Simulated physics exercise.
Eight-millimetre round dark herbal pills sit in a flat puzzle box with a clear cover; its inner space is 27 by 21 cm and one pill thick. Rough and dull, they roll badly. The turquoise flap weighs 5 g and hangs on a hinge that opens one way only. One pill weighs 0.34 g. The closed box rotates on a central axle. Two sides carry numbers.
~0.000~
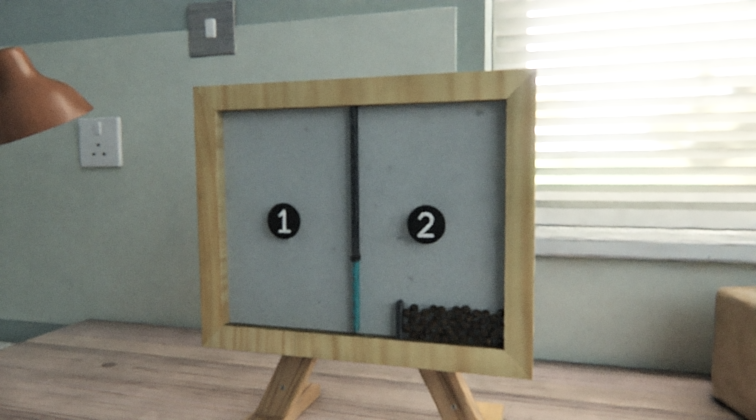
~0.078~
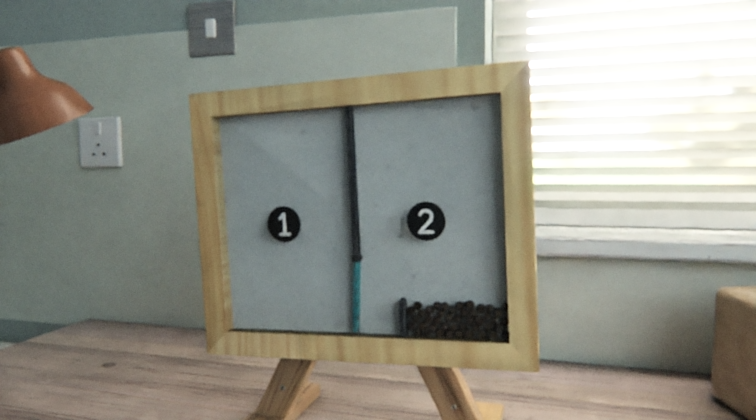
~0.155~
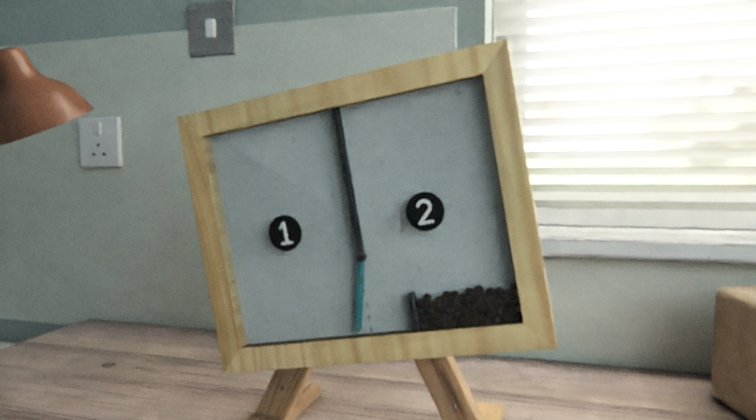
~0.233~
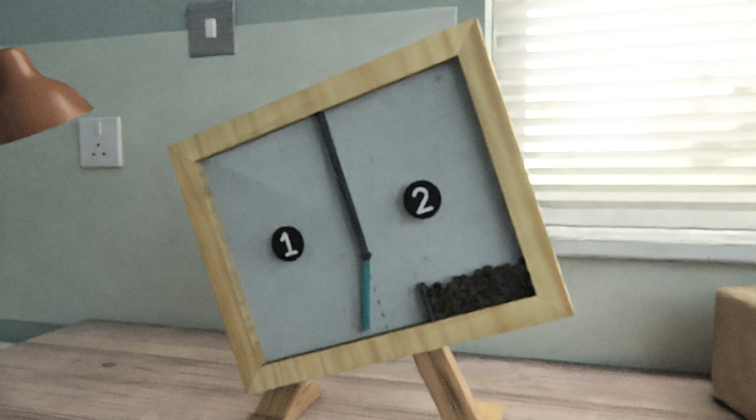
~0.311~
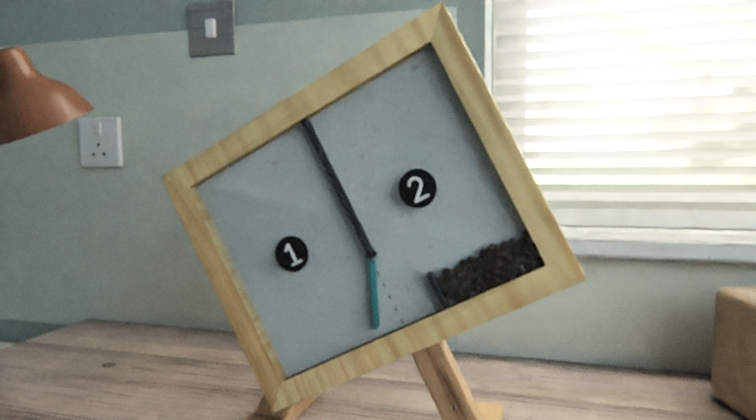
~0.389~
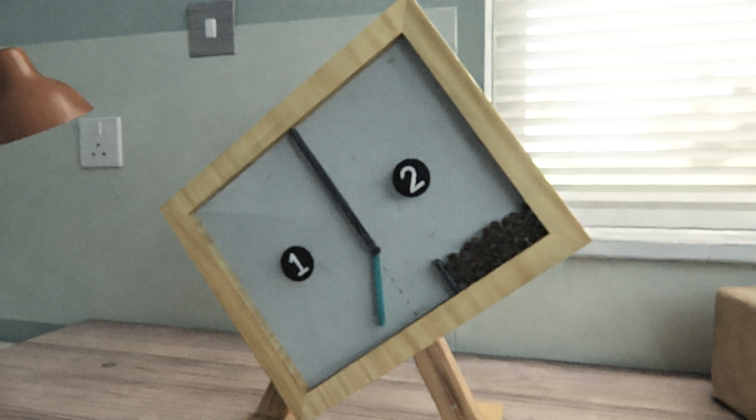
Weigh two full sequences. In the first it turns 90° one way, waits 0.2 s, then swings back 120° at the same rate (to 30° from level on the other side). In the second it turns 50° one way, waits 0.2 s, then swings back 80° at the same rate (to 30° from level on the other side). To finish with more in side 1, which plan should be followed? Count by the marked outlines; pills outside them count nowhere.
Plan one.
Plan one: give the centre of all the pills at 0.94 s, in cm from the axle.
Some 7 cm right and 5 cm above.
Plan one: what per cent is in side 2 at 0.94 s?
Roughly 80 per cent.
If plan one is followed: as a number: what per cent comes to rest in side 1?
Roughly 60 per cent.
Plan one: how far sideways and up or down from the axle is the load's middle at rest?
Some 4 cm left and 9 cm below.
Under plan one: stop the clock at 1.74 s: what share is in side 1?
Some 60 per cent.
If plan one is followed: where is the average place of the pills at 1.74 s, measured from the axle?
Some 1 cm right and 10 cm below.
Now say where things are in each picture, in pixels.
The first picture shows level; about 40 pills; pills centred (453, 325); top one (466, 310); turquoise flap (356, 258); no. 1 (284, 221), no. 2 (426, 225).
The second picture shows turned 2° anticlockwise; pills centred (458, 320); top one (505, 307).
The third picture shows turned 10° anticlockwise; pills centred (469, 307); top one (514, 287); wall ends (360, 252), (412, 295).
The fourth picture shows turned 18° anticlockwise; pills centred (480, 289); top one (522, 261); turquoise flap (366, 256).
The fifth picture shows turned 27° anticlockwise; pills centred (489, 268); top one (526, 234).
The sixth picture shows turned 36° anticlockwise; pills centred (494, 246); top one (526, 206); turquoise flap (376, 251) tilted 5°; no. 1 (297, 264), no. 2 (411, 178).
Plan one. After 0.94 s, it stands 90° anticlockwise; the pills' middle is 7 cm right of and 5 cm above the centre; no. 1, 20 %, no. 2, 80 %; turquoise flap open 52°.
After 1.74 s, it stands 30° anticlockwise; the pills' middle is 1 cm right of and 10 cm below the centre; no. 1, 60 %, no. 2, 40 %; turquoise flap open 40°.
After 2.34 s, it stands 30° clockwise; the pills' middle is 6 cm left of and 8 cm below the centre; no. 1, 60 %, no. 2, 40 %; turquoise flap shut.
Settled by 3.0 s, it stands 30° clockwise; no. 1, 60 %, no. 2, 40 %; turquoise flap shut.
Plan two would end with no. 1, 0 %, no. 2, 100 %.
